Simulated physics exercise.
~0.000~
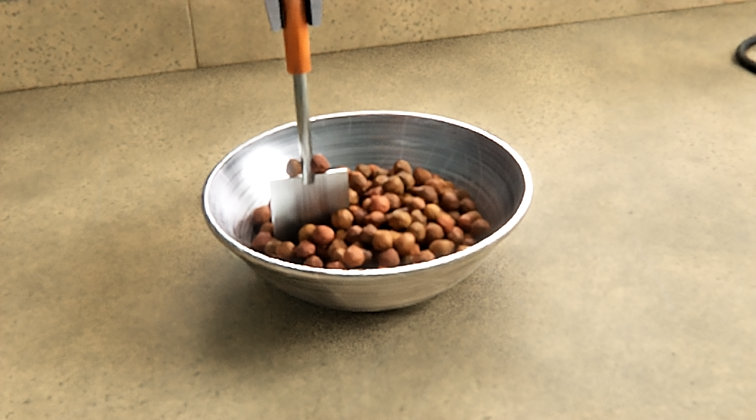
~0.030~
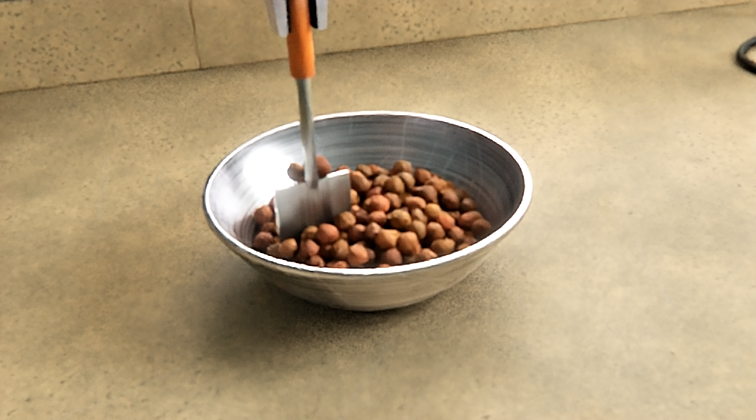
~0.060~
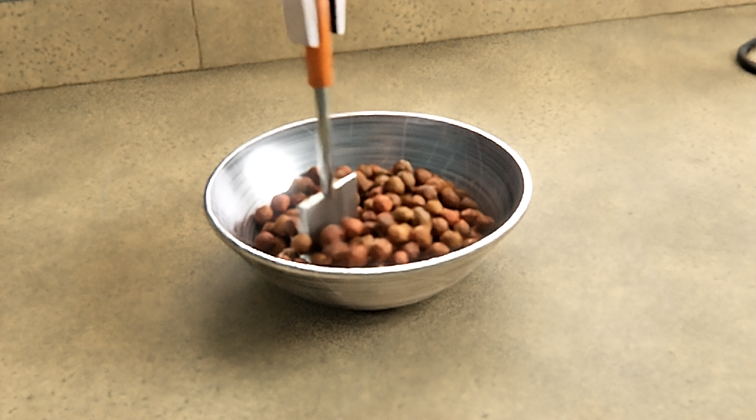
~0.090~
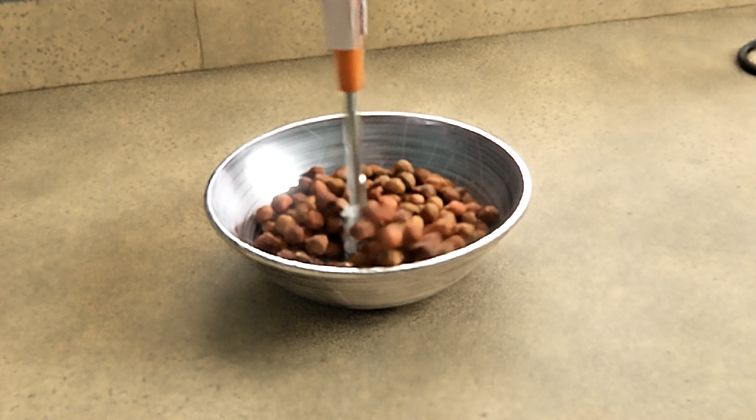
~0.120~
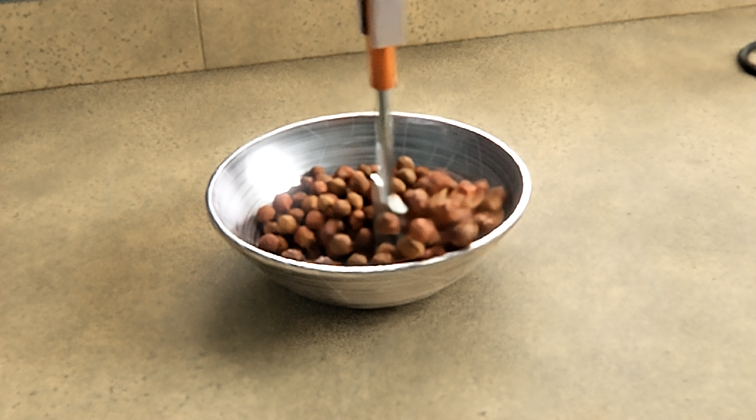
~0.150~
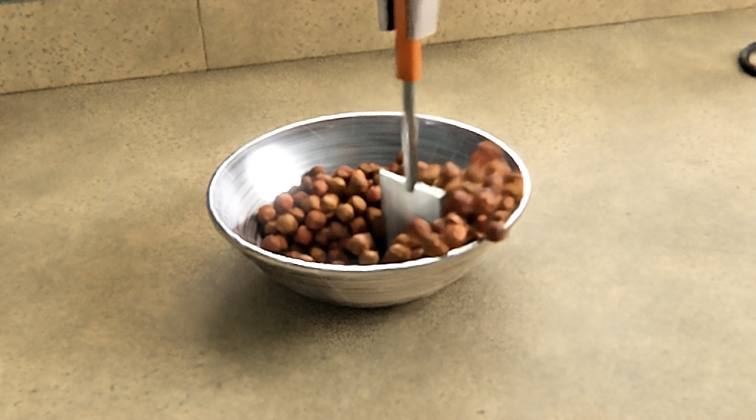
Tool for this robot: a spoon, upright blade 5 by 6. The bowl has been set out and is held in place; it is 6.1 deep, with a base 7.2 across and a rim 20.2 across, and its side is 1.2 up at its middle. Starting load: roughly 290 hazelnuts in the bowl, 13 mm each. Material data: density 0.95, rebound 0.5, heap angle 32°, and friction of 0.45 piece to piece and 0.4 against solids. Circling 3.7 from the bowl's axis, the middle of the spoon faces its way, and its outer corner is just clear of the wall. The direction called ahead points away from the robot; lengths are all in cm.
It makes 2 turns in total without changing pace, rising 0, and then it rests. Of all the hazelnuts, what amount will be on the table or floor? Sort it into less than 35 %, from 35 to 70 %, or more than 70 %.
It goes in from 35 to 70 %.
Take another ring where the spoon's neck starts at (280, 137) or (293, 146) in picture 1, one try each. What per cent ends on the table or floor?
Close to 60 and 55 in a hundred.
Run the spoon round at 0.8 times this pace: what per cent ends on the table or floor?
Estimated share: Near 30 per cent.
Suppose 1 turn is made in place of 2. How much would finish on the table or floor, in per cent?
Roughly 35 per cent would end up there.
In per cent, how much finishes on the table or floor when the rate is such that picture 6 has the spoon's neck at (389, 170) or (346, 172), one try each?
Some 30 and 15 per cent respectively.
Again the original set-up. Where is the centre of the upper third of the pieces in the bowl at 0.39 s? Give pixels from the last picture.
Look near (258, 194) for its middle.
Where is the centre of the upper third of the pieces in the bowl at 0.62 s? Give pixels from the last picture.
Centre, approx.: (437, 159).
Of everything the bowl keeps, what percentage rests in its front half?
I'd put it near 60 per cent.
After 0.39 s, 356° round, highest piece 9 above the table; 203 in the bowl, 50 on the table or floor, 33 in flight or on the tool.
After 0.62 s, 226° round, highest piece 8 above the table; 172 in the bowl, 107 on the table or floor, 7 in flight or on the tool.
After 0.94 s, 0° round, highest piece 7 above the table; 157 in the bowl, 129 on the table or floor.
After 1.64 s, 0° round, highest piece 6 above the table; 157 in the bowl, 129 on the table or floor.
At rest, 157 in the bowl, 129 on the table or floor. That is 45 % on the table or floor.
